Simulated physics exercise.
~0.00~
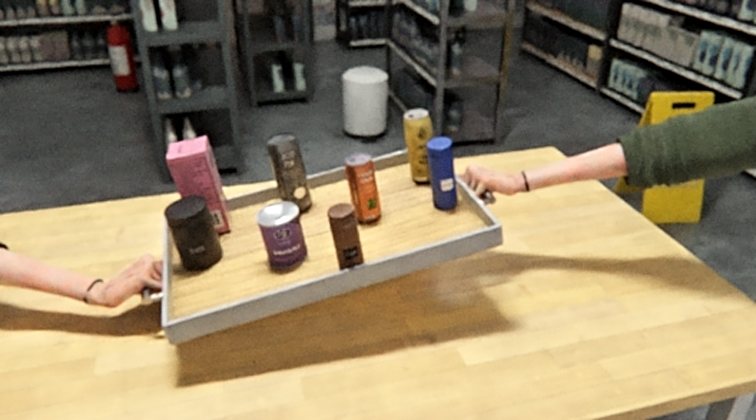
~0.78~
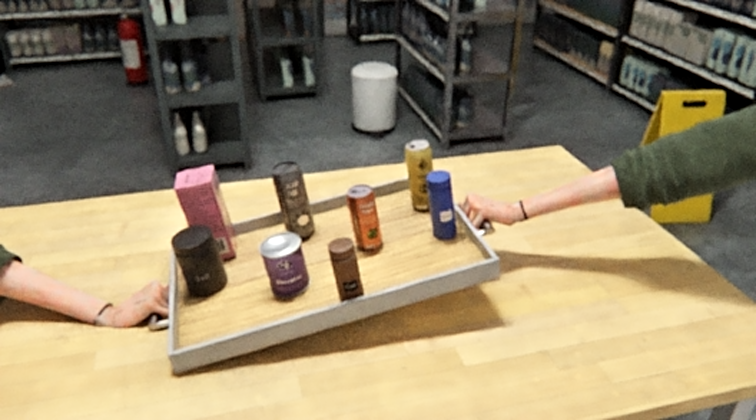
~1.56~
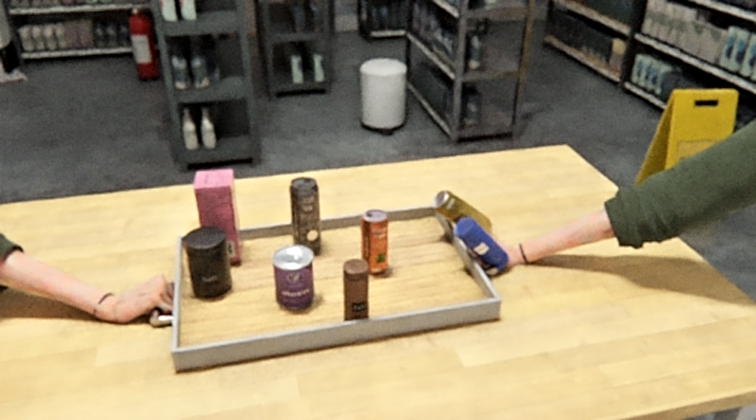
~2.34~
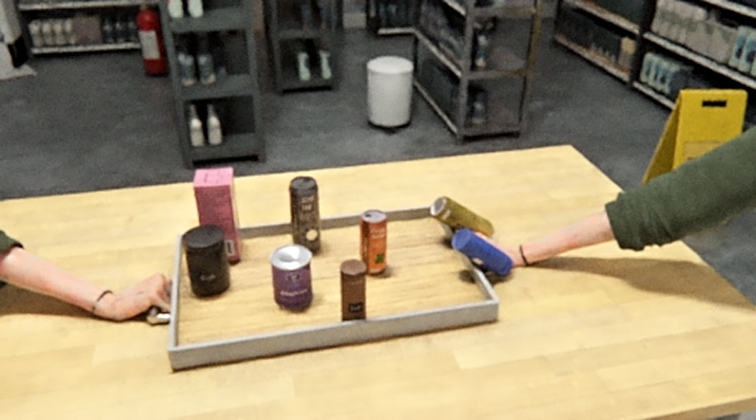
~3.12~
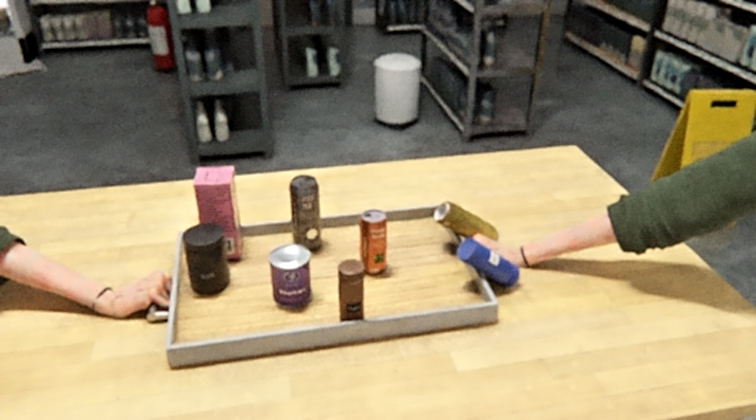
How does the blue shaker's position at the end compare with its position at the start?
At the start the blue shaker leans with the tilted tray while still on its base. By the end it has tipped right over at the right side, by the hand.
